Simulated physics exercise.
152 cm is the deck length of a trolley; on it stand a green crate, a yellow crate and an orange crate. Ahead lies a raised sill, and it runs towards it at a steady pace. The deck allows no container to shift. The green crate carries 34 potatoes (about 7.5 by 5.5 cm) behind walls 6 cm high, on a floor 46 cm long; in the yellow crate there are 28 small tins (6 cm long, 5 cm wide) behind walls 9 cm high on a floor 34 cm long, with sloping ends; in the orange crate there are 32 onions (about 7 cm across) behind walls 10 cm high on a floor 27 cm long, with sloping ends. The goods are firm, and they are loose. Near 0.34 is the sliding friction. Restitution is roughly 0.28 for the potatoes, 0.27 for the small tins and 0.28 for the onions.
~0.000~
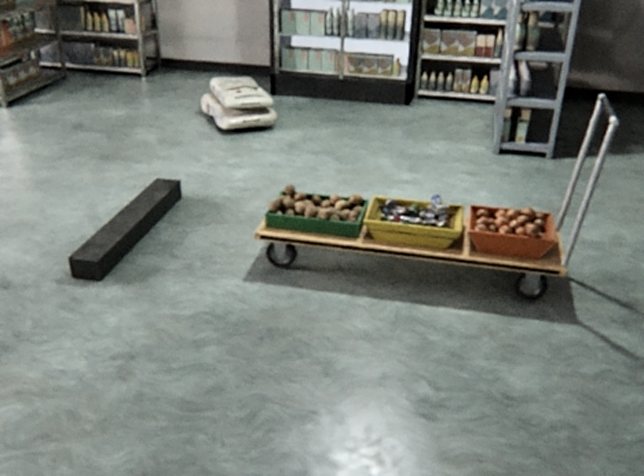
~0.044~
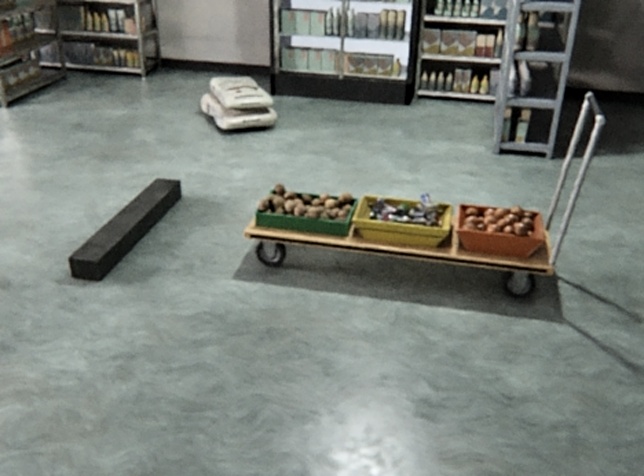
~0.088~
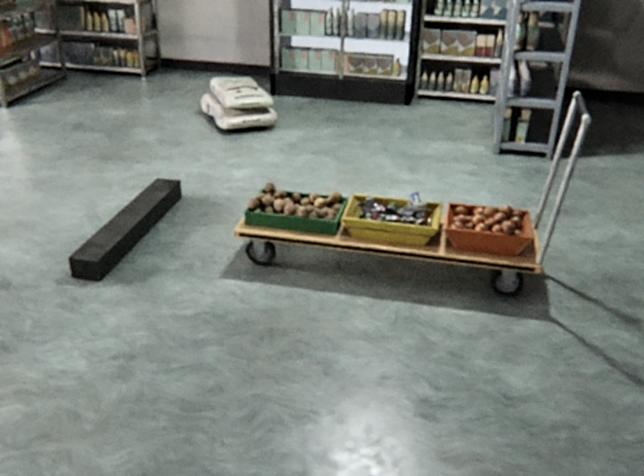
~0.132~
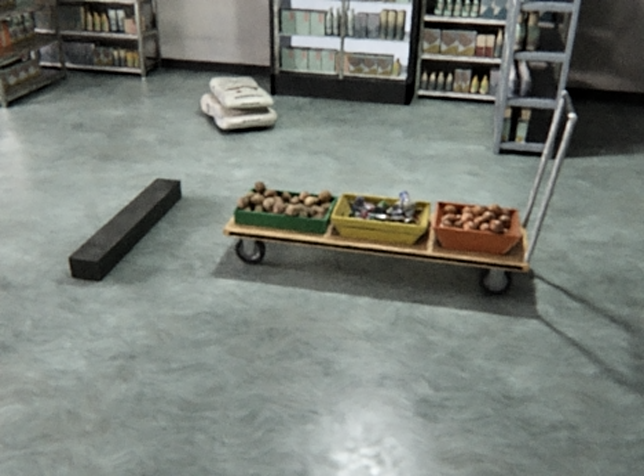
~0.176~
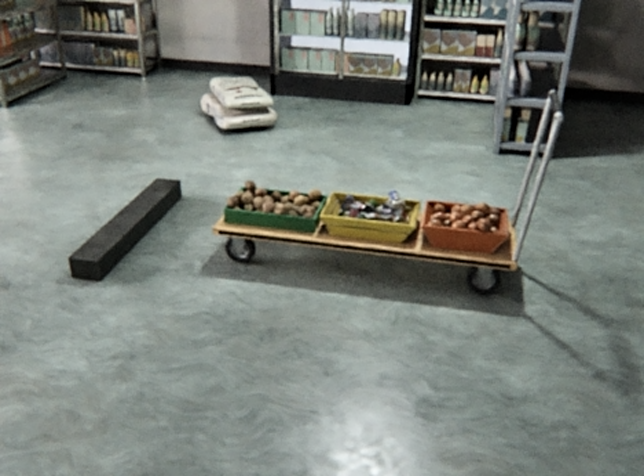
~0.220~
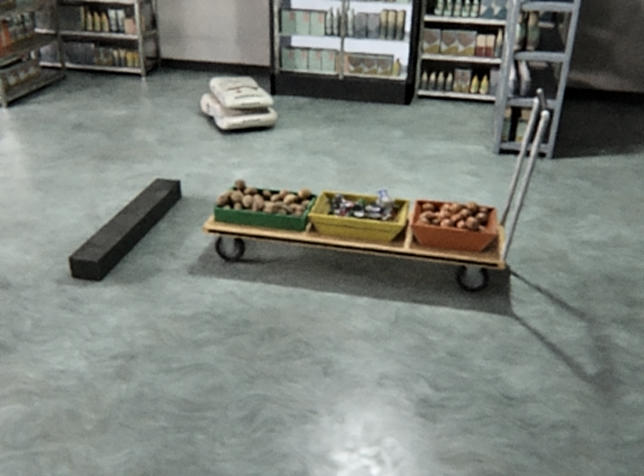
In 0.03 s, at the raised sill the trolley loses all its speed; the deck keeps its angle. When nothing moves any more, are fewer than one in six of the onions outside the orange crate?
The loss falls short of a sixth.
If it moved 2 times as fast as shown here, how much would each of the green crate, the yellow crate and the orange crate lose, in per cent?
Then the green crate sheds 30 per cent, the yellow crate 30 per cent, and the orange crate 30 per cent.
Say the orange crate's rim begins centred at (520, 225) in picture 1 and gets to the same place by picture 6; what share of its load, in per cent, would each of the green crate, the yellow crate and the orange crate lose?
Green crate 10, yellow crate 10, orange crate 0 per cent.
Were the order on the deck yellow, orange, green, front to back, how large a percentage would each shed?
In that arrangement the green crate sheds 0 per cent of its load, the yellow crate 0 per cent, and the orange crate 0 per cent.
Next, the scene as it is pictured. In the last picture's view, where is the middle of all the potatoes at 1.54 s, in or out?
The middle is around (168, 196).
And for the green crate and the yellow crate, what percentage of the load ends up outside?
Green crate: 10 %; yellow crate: 5 %.
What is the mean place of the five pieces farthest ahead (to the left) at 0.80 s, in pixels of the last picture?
Somewhere near pixel (134, 192) of the last view.
After 0.58 s, contact.
After 0.68 s, 2 of 34 out of the green crate, 0 of 28 out of the yellow crate and 0 of 32 out of the orange crate.
After 0.80 s, 3 of 34 out of the green crate, 1 of 28 out of the yellow crate and 0 of 32 out of the orange crate.
After 1.03 s, 3 of 34 out of the green crate, 1 of 28 out of the yellow crate and 0 of 32 out of the orange crate.
When it is over (at 1.54 s), 3 of 34 out of the green crate, 1 of 28 out of the yellow crate and 0 of 32 out of the orange crate. Asked share, 0 of 32, 0 per cent.
